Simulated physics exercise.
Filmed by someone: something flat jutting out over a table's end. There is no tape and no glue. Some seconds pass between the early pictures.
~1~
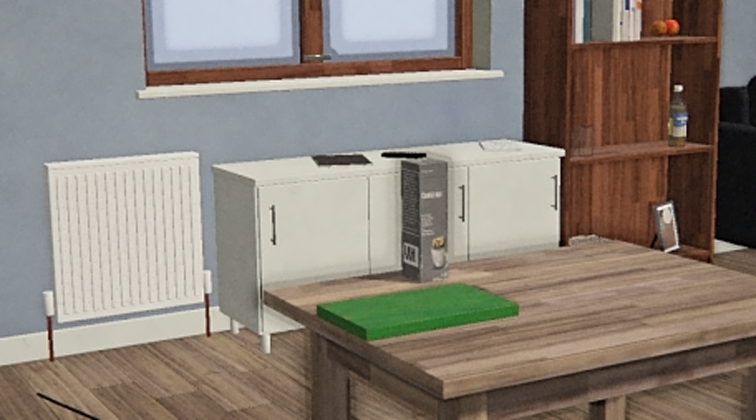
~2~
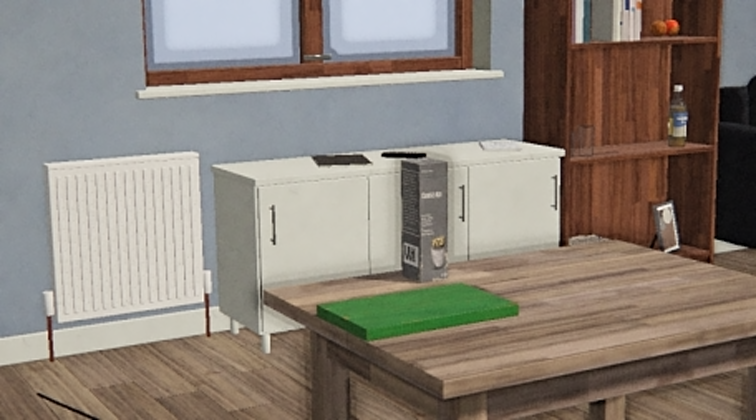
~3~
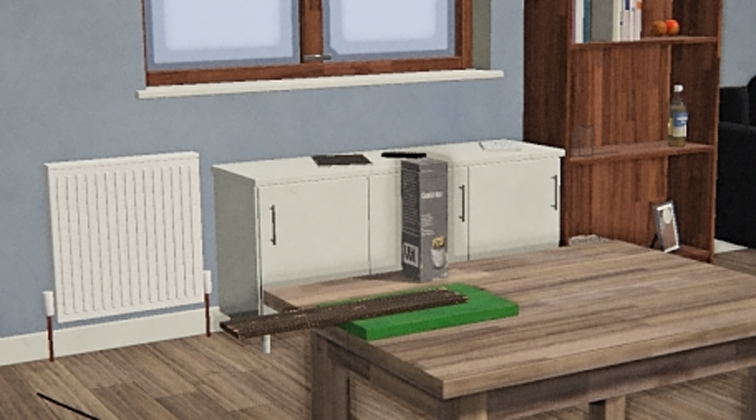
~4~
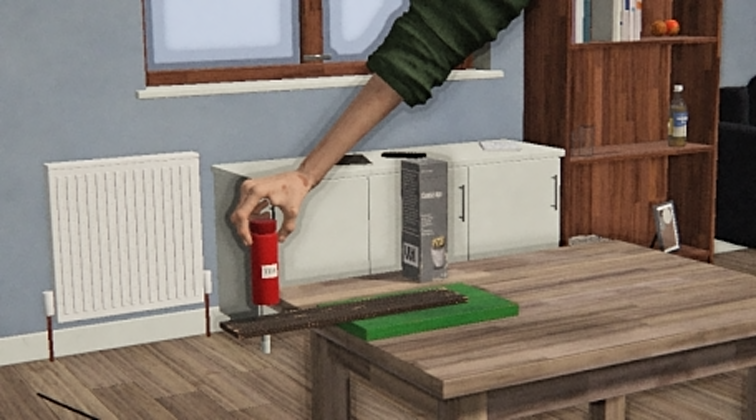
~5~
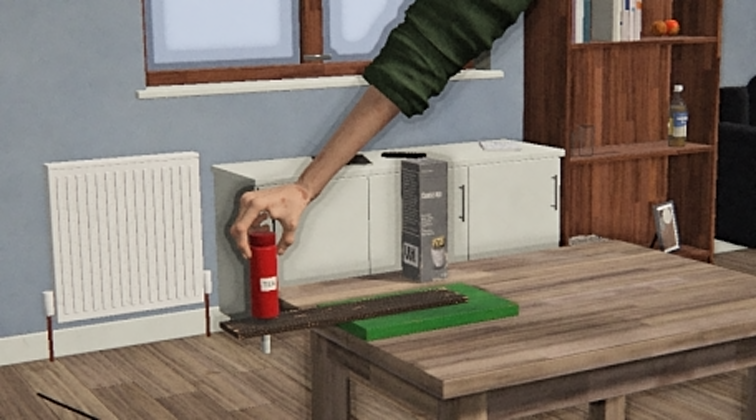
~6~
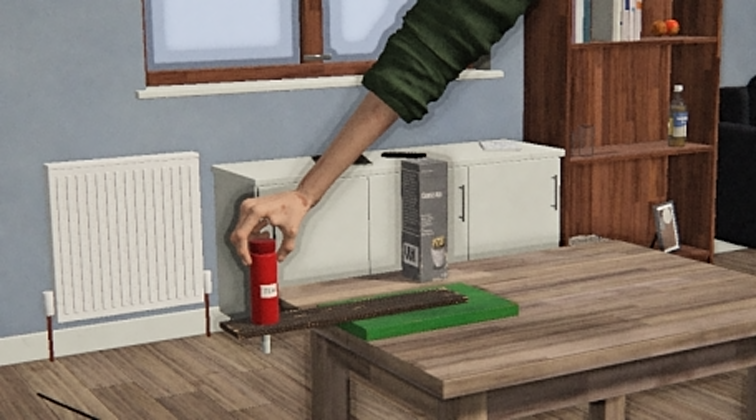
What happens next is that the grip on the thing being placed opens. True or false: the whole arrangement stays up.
False, it comes down.
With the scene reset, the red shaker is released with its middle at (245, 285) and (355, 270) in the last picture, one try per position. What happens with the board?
The first time it drops; the second time it does not fall.
Then, 0.50 s past the last view, black board and red shaker now down on the floor or falling.
Then, 0.70 s past the last view, things are still on the move.
Then, 0.90 s past the last view, as before.
Finally, down on the floor or falling, black board and red shaker; the other 2 still in place. The board goes over.
